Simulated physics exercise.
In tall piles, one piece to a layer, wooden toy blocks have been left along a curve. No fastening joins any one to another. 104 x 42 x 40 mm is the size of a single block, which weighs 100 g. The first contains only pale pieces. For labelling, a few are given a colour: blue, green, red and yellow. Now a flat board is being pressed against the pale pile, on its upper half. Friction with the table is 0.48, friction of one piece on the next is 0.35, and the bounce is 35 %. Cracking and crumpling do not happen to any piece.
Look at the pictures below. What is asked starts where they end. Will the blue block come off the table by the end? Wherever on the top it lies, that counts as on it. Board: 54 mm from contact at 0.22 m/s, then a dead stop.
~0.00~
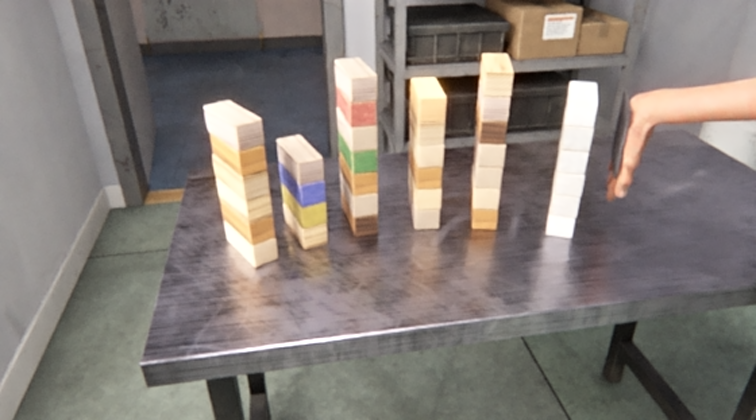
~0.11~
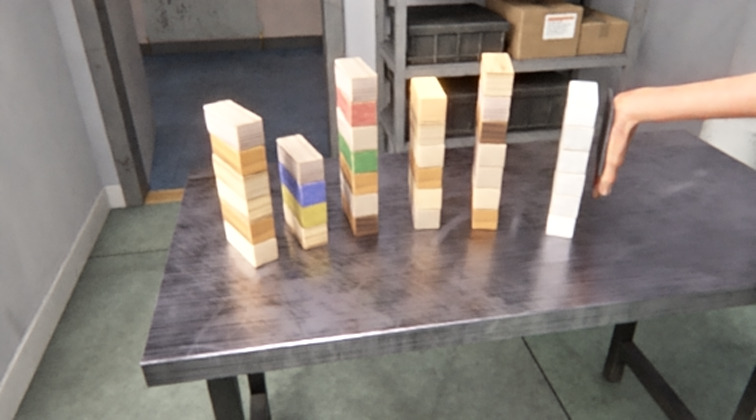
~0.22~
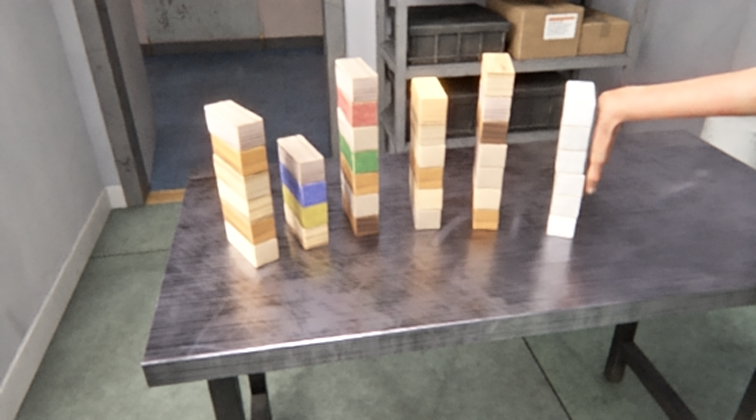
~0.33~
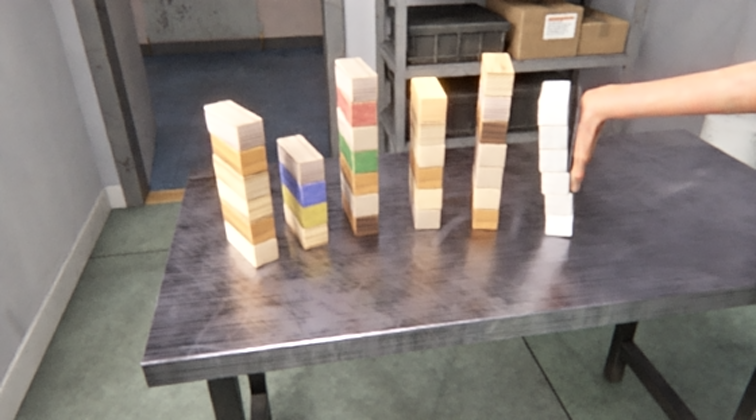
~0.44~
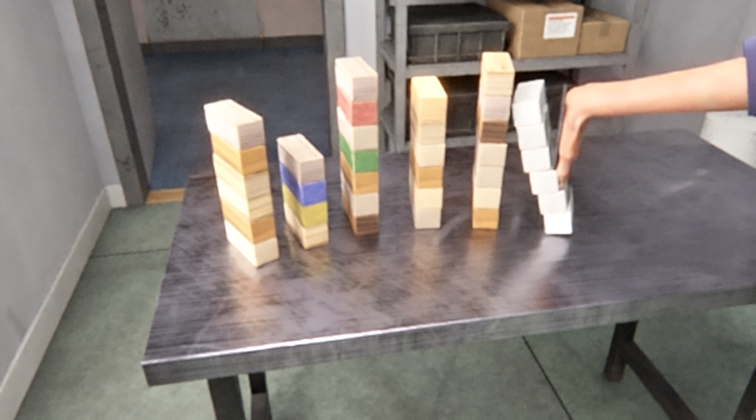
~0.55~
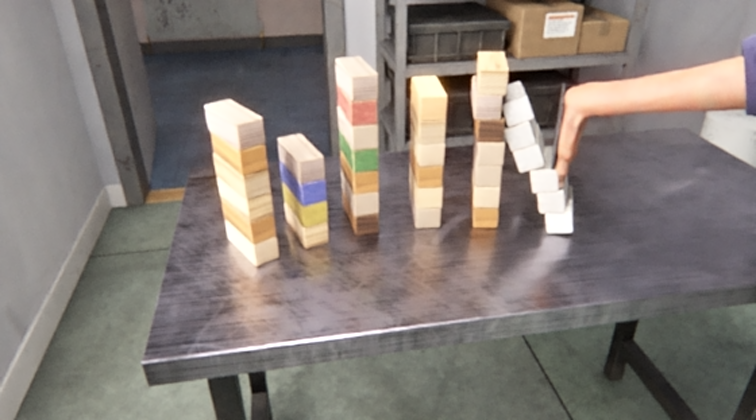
No, it is still on the table.
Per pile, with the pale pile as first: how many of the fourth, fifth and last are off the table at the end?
Counting pieces, the fourth pile has 2, the fifth 1 and the last 4.
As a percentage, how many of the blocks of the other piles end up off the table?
Near 25 per cent.
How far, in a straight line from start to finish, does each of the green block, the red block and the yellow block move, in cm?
Here green ends up 18 centimetres away, red 112 centimetres and yellow 8 centimetres.
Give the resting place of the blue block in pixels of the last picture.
Near (244, 212).
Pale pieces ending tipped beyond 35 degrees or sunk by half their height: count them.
3.
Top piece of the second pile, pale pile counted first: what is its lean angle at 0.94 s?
Its lean is roughly 20 degrees.
Around 0.94 s, 3 of the pale pile down; none of the 30 other blocks off the table, 12 disturbed; blue block unmoved.
Around 1.30 s, 3 of the pale pile down; none of the 30 other blocks off the table, 22 disturbed; blue block tipped 11°; green block tipped 32°, 15 mm lower.
Around 1.68 s, 3 of the pale pile down; 2 of the 30 other blocks off the table; blue block tipped 48°, 39 mm lower; green block tipped 49°, 8 cm lower.
Around 2.24 s, 3 of the pale pile down; 7 of the 30 other blocks off the table; blue block tipped 48°, 39 mm lower; red block on its side.
Finally (3.4 s), 3 of the pale pile down; 7 of the 30 other blocks off the table; blue block tipped 48°, 39 mm lower; red block on its side; green block tipped 49°, 8 cm lower. Seen by the last camera, middles, blue block near (244, 212).
